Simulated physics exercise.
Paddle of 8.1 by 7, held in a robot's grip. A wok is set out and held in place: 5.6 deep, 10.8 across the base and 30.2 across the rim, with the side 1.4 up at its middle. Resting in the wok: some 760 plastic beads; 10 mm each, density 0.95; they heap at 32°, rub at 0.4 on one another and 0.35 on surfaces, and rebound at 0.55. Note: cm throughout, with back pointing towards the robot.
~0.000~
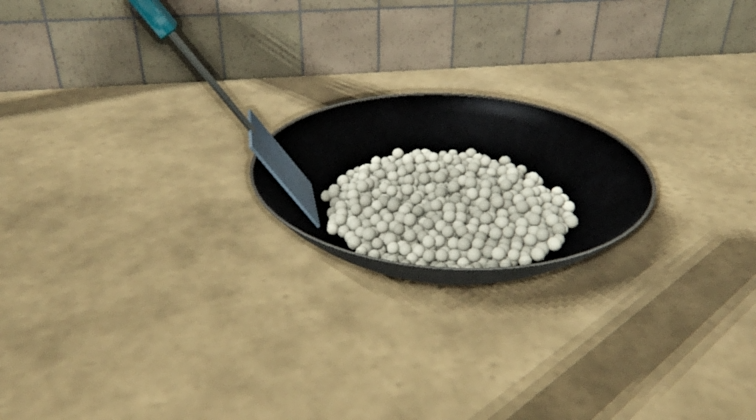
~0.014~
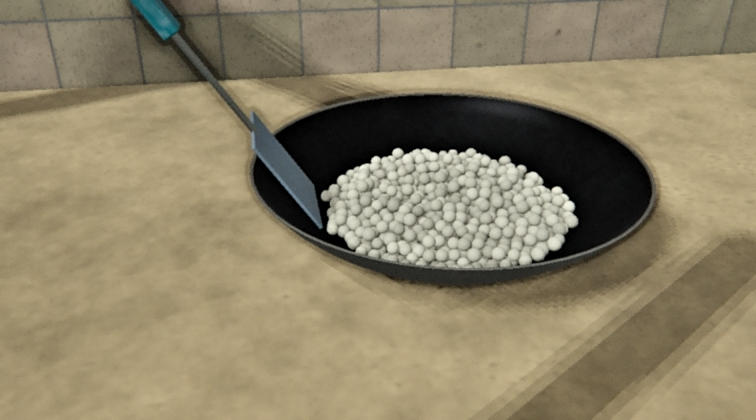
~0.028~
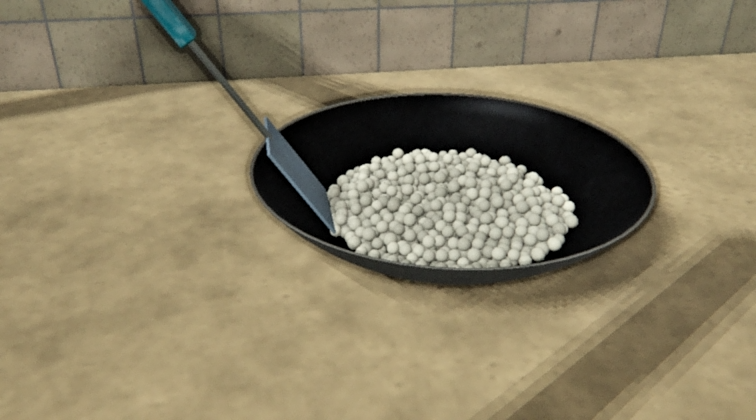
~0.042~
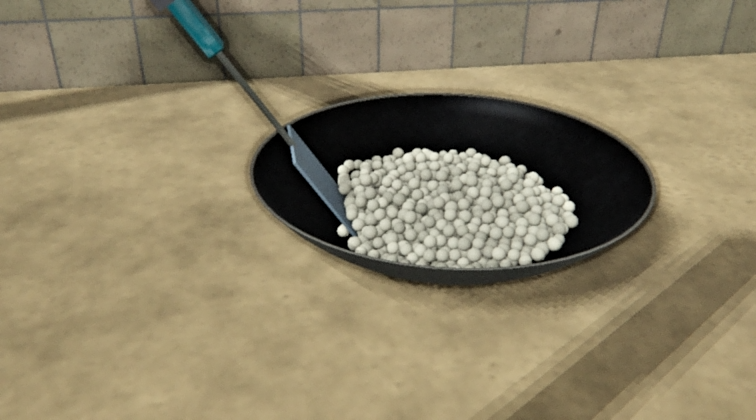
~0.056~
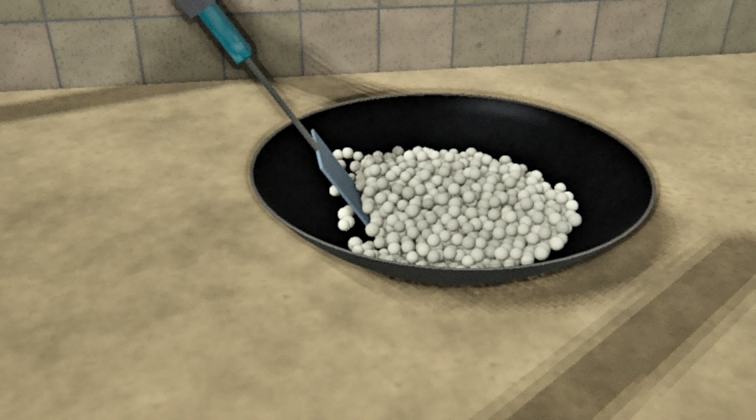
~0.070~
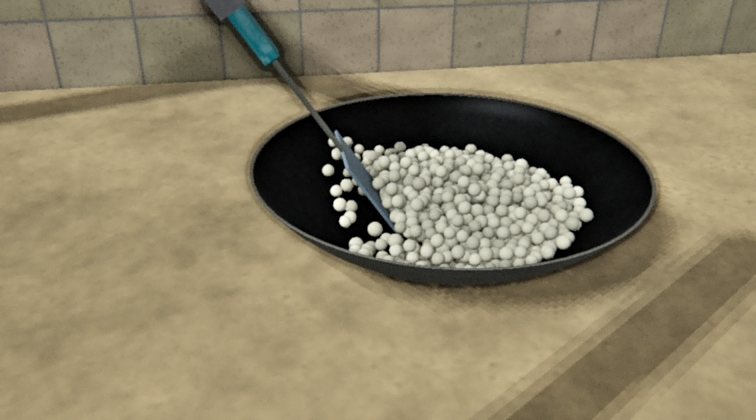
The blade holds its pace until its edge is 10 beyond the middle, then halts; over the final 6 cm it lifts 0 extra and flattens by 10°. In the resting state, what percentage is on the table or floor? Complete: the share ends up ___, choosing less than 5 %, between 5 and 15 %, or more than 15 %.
The share ends up more than 15 %.
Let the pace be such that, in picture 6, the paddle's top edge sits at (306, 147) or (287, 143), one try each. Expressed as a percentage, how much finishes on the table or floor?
I'd estimate some 10 and 5 in a hundred.
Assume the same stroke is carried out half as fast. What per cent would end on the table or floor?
About 5 in a hundred.
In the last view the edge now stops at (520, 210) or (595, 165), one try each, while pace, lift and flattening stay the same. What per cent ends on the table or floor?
First try about 5 percent, second about 35 percent.
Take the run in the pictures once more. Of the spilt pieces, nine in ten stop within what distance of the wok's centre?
55 cm.
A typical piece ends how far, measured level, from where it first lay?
Roughly 5 cm.
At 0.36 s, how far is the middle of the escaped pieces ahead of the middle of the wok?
About 22 cm.
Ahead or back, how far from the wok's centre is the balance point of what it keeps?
3.0 cm ahead.
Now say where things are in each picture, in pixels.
Paddle top edge at (250, 127), sloping 57°; upper third of the load around (446, 197), from x 325 to 570, top at y 155; 765 in the wok, in the first frame.
Paddle top edge at (252, 129), sloping 57°; upper third of the load around (446, 197), from x 325 to 570, top at y 155, in the second frame.
Paddle top edge at (267, 135), sloping 57°; upper third of the load around (446, 197), from x 330 to 570, top at y 155, in the third frame.
Paddle top edge at (291, 143), sloping 57°; upper third of the load around (441, 196), from x 335 to 570, top at y 155, in the fourth frame.
Paddle top edge at (316, 148), sloping 57°; upper third of the load around (441, 191), from x 335 to 575, top at y 150, in the fifth frame.
Paddle top edge at (341, 149), sloping 57°; upper third of the load around (448, 190), from x 330 to 585, top at y 140; 765 in the wok, in the sixth frame.
By 0.10 s, sloping 57°, highest piece 14 above the table; 764 in the wok, 1 on the blade or in flight.
By 0.14 s, sloping 55°, highest piece 22 above the table; 763 in the wok, 2 on the blade or in flight.
By 0.36 s, sloping 47°, highest piece 45 above the table; 569 in the wok, 86 on the table or floor, 110 on the blade or in flight.
By 1.41 s, sloping 47°, highest piece 5 above the table; 569 in the wok, 196 on the table or floor.
Final count, 569 in the wok, 196 on the table or floor. That is 26 % on the table or floor.
